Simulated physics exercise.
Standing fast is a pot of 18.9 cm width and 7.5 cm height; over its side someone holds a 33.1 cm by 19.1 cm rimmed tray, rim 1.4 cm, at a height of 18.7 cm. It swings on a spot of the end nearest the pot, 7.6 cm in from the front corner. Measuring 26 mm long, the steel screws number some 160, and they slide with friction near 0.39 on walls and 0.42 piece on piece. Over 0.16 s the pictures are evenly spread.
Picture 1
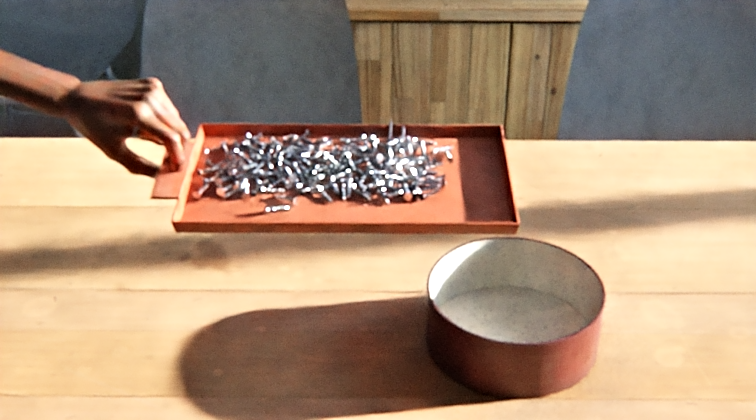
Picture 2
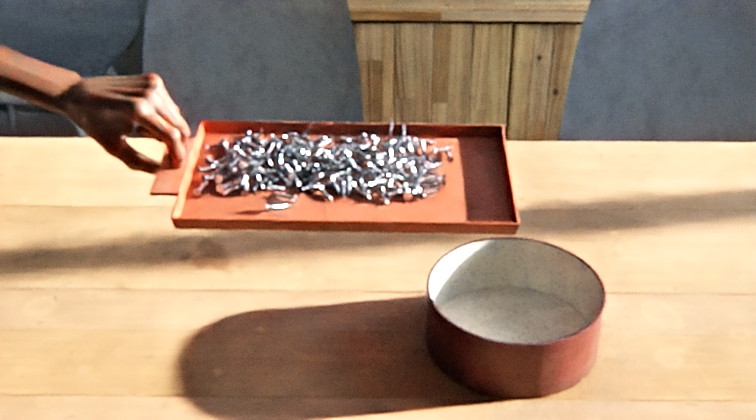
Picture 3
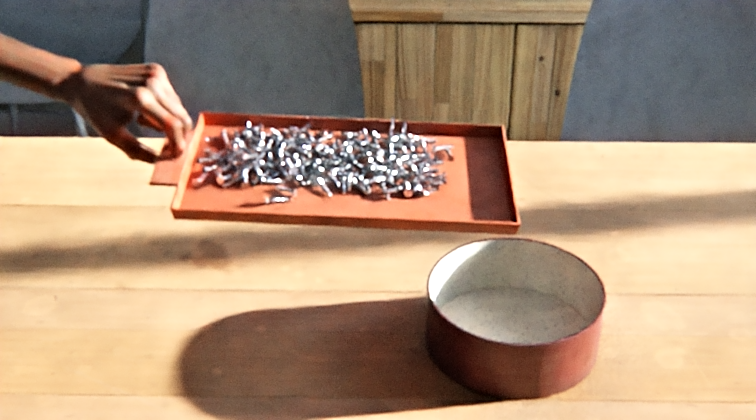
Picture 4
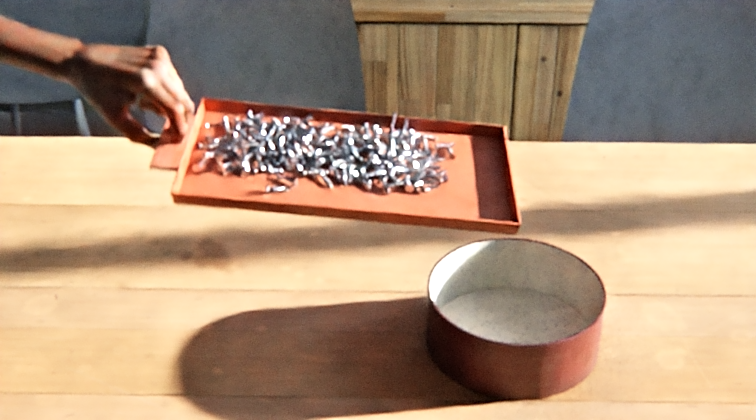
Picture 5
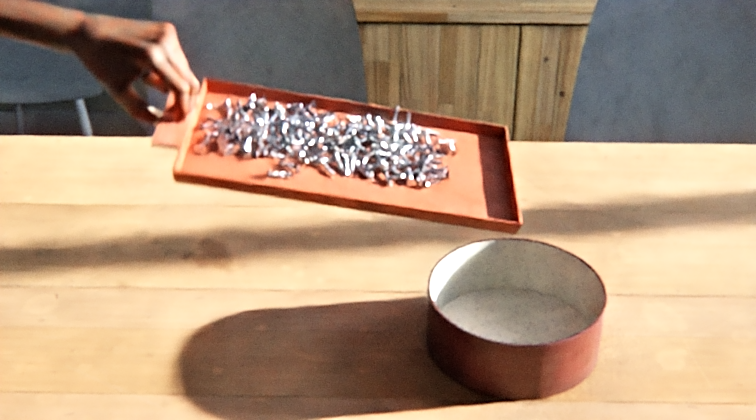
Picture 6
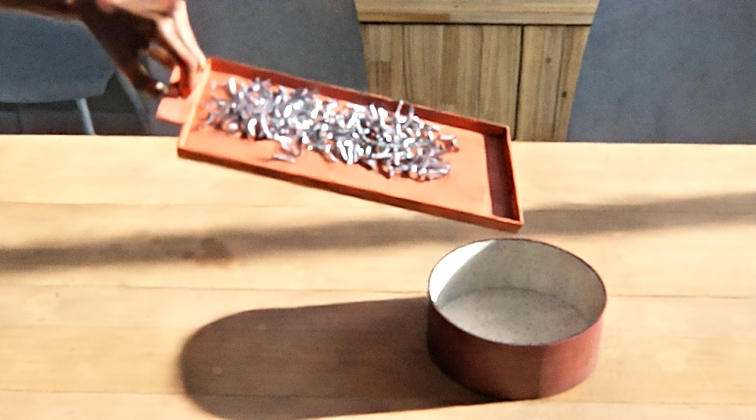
A hand held an orange tray of small silvery metal pieces beside a round dark red pot on a wooden table, then raised the tray's left end, slowly at first, until it sloped down rightward.
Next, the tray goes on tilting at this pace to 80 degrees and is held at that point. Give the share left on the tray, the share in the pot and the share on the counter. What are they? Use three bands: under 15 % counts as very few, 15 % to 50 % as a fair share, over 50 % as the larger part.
Left on the tray: Very few; pot: A fair share; counter: The larger part.
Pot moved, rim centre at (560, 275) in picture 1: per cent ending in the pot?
The share would be some 80 per cent.
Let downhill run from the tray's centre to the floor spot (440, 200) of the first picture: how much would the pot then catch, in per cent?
Something like 60 in a hundred.
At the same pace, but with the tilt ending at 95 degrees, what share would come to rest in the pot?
In that case some 40 per cent.
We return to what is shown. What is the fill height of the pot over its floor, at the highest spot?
Some 2.0 cm up.
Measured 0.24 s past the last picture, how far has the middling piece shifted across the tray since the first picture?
About 3 cm.
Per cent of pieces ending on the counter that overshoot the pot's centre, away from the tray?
I reckon around 100 per cent.
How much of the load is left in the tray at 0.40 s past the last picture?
Roughly 95 per cent.
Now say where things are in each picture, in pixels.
In the first frame, tray tilt 0 degrees, front corners at (175, 220) and (516, 222); middle of the pieces at (332, 166); pot at (516, 287).
In the second frame, tray tilt 1 degrees, front corners at (175, 216) and (516, 222); middle of the pieces at (332, 164).
In the third frame, tray tilt 2 degrees, front corners at (174, 207) and (516, 222); middle of the pieces at (333, 160).
In the fourth frame, tray tilt 5 degrees, front corners at (174, 191) and (517, 222), lowest corner right back; middle of the pieces at (334, 152).
In the fifth frame, tray tilt 9 degrees, front corners at (176, 169) and (519, 222), lowest corner right back; middle of the pieces at (336, 141).
In the sixth frame, tray tilt 14 degrees, front corners at (180, 145) and (520, 222), lowest corner right back; middle of the pieces at (339, 129); pot at (517, 288).
Then, 0.24 s after the last picture, tilt 47 degrees; the tray holds 100 %, the pot 0 %.
Then, 0.40 s after the last picture, tilt 70 degrees; the tray holds 95 %, the pot 0 %.
Then, 0.68 s after the last picture, tilt 80 degrees; the tray holds 5 %, the pot 35 %.
In the end, tray 5 %, pot 40 %, counter 60 %.
